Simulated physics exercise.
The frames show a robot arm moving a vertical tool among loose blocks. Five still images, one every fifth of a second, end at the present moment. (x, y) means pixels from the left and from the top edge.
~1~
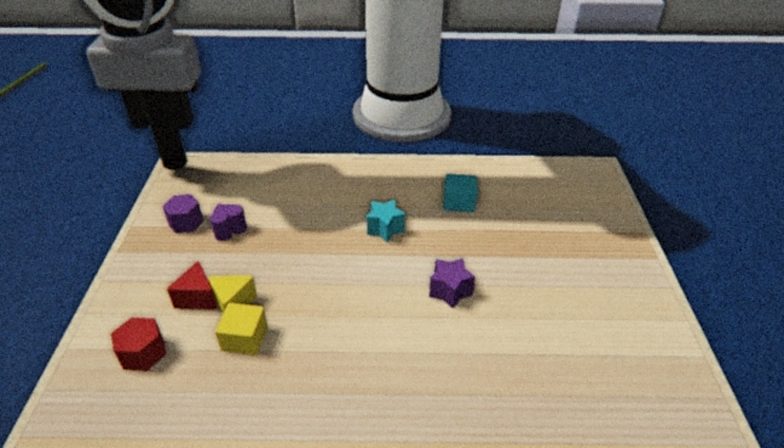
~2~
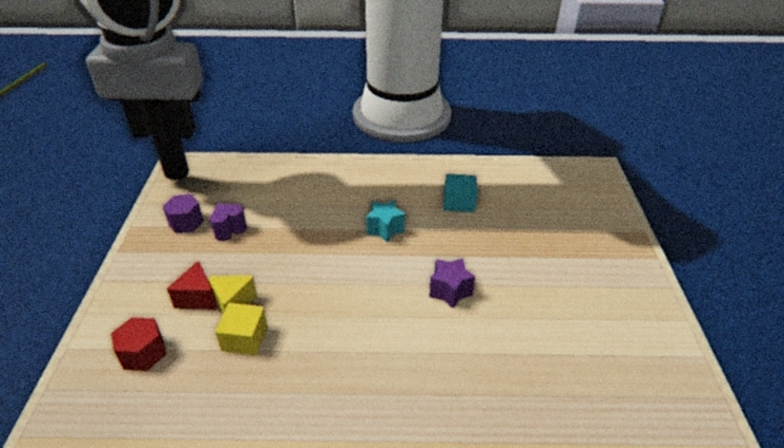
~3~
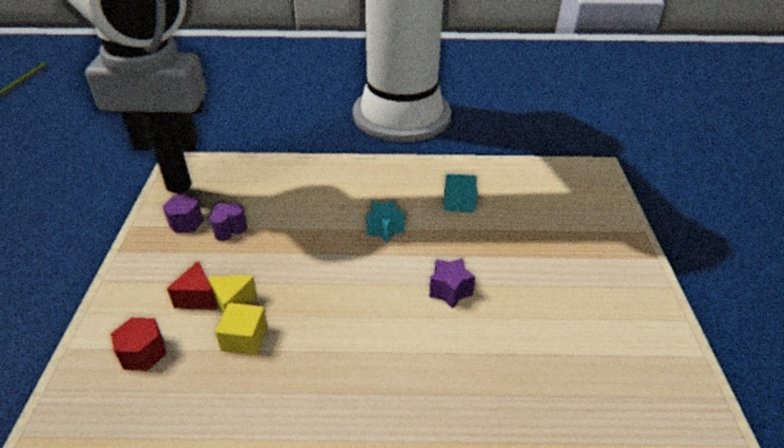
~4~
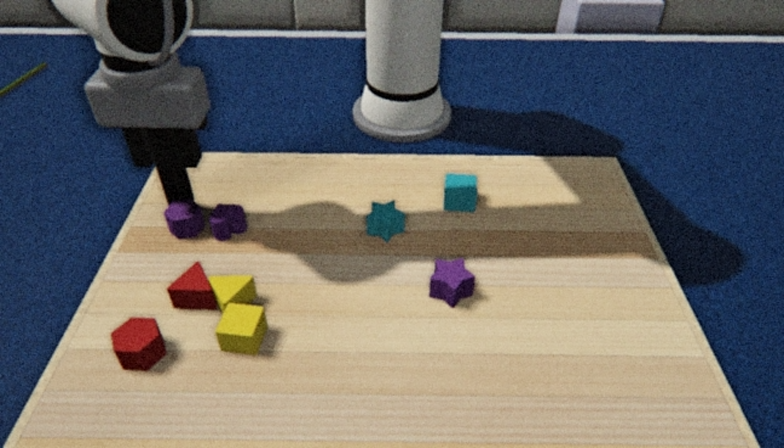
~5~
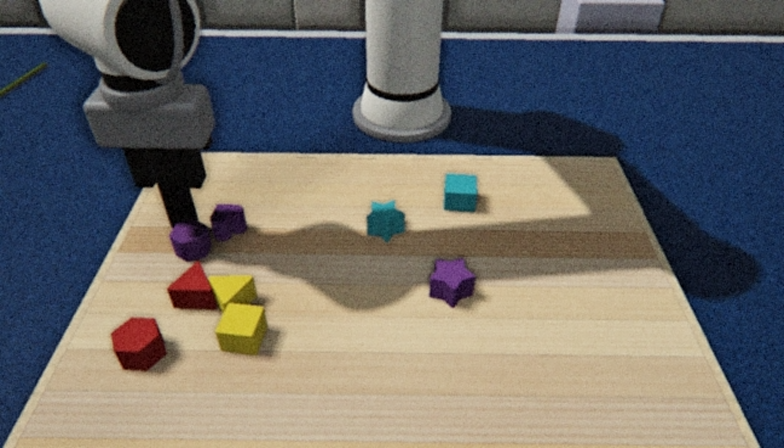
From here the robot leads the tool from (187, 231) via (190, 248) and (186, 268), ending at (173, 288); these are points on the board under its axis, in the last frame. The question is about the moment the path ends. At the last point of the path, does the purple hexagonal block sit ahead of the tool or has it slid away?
Once the path is finished, the purple hexagonal block lies beside or behind the tool.
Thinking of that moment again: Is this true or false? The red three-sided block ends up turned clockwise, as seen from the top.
That statement is accurate.
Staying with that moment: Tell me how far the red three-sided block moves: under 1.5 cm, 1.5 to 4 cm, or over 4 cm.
The red three-sided block moves 1.5-4 cm.
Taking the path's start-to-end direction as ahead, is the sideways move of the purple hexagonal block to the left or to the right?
So, looking from the first point of the path to the last, the purple hexagonal block moves leftwards.
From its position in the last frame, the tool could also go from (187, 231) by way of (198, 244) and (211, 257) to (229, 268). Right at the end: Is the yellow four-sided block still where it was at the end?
Answer: No.
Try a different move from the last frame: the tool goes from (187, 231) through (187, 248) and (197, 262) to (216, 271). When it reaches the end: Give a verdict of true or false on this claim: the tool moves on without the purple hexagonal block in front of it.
False
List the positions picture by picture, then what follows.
The first frame shows tool tip at (175, 163); block tops, purple hexagonal block at (180, 204); red three-sided block at (192, 279); purple heart at (225, 211); yellow three-sided block at (229, 284).
The second frame shows tool at (177, 173); blocks unchanged.
The third frame shows tool at (179, 186); blocks unchanged.
The fourth frame shows tool at (182, 202); purple hexagonal block at (182, 209).
The fifth frame shows tool at (185, 223); purple hexagonal block at (188, 230); red three-sided block at (192, 279); purple heart at (225, 211); yellow three-sided block at (229, 284).
On the path given first. Halfway along, tool at (187, 250); purple hexagonal block at (198, 256), turned 25° anticlockwise; red three-sided block at (194, 284), turned 20° clockwise.
At the end, tool at (170, 280); purple hexagonal block at (203, 266), turned 50° anticlockwise; red three-sided block at (197, 291), turned 45° clockwise; purple heart in place; yellow three-sided block at (236, 286), turned 15° clockwise.
